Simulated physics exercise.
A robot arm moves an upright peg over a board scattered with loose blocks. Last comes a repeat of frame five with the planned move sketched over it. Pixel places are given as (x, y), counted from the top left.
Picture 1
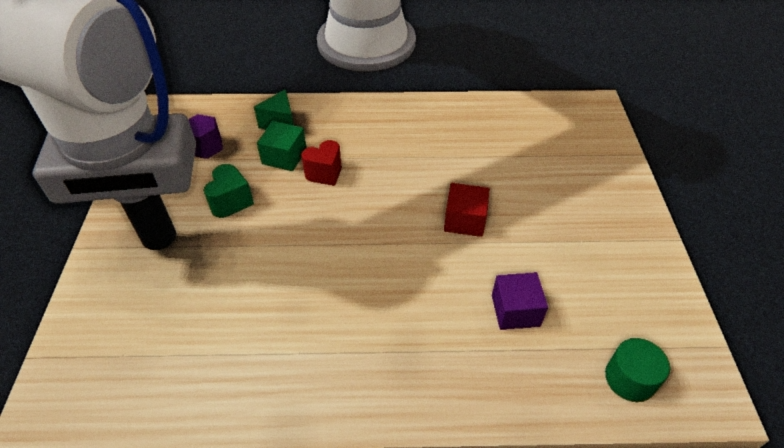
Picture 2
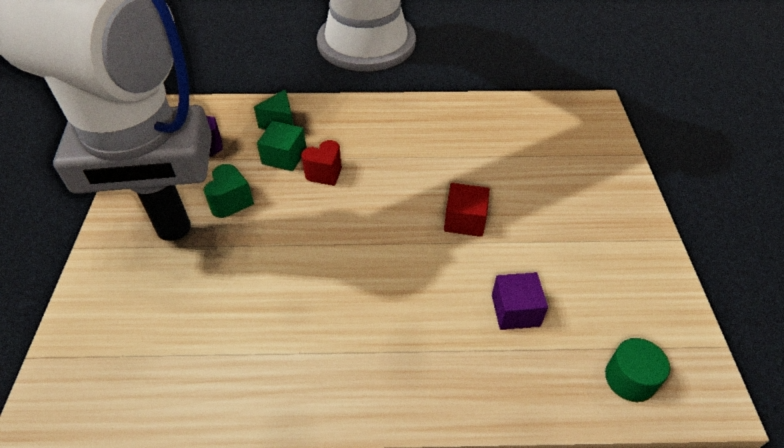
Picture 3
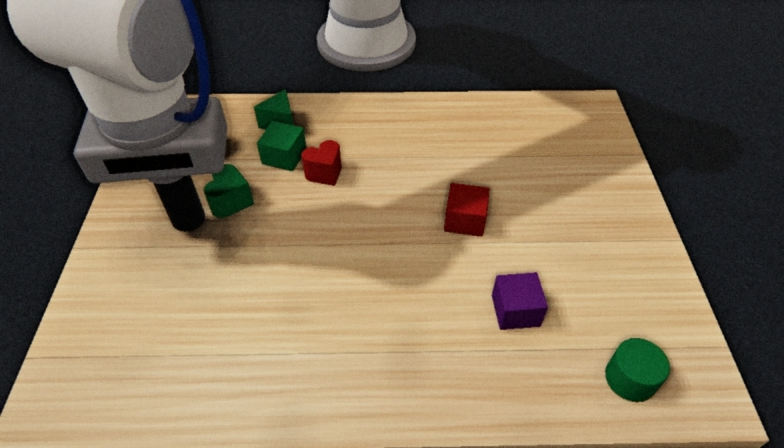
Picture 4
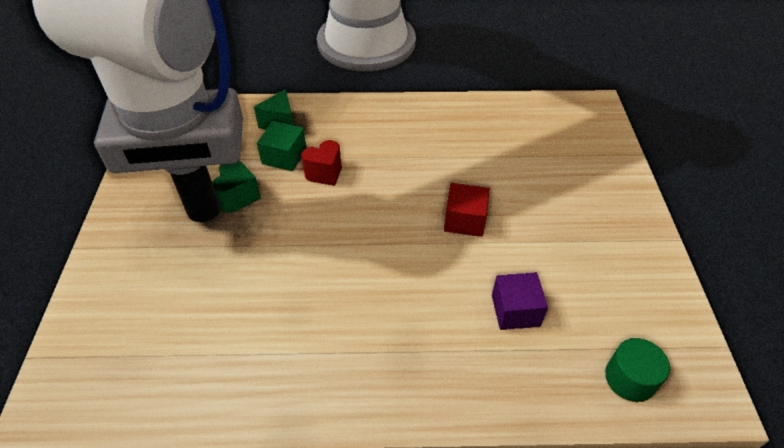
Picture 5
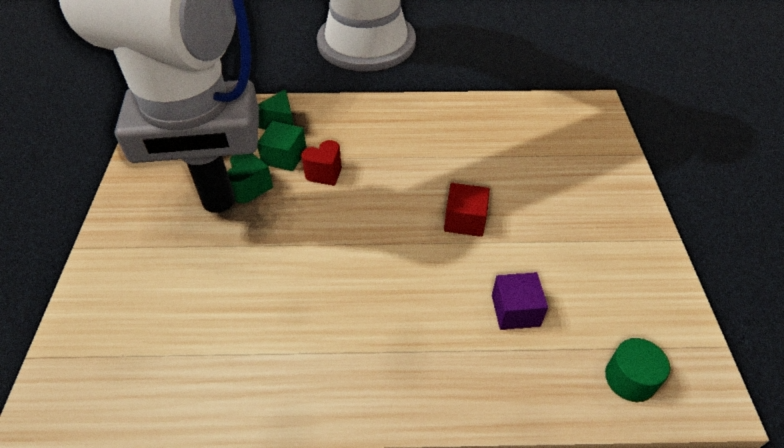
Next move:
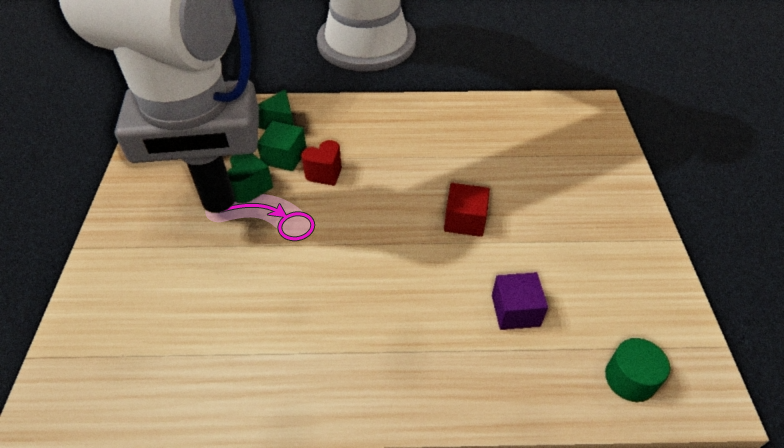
A robot arm slides its black peg up and right, nudging a green heart-shaped block.
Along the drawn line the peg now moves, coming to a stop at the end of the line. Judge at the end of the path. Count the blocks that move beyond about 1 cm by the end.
Number moved: 1.
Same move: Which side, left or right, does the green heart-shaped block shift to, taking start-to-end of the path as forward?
Left side.
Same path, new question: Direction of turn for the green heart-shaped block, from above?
It turns counter-clockwise.
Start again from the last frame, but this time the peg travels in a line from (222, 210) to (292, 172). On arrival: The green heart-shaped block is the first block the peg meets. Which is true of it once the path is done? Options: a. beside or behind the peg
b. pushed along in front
Option b.
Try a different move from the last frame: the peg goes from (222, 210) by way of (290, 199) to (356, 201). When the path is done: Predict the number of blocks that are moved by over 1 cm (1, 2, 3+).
The answer is two blocks.
Drawn move, from (222, 210) over (251, 205) and (277, 211) to (296, 226).
What follows on the original path. Halfway along, peg (263, 198); green heart-shaped block (265, 158), turned 50° anticlockwise; green square (282, 132).
At the end, peg (295, 218); green heart-shaped block (265, 158), turned 50° anticlockwise; green square (282, 132); red heart-shaped block still.
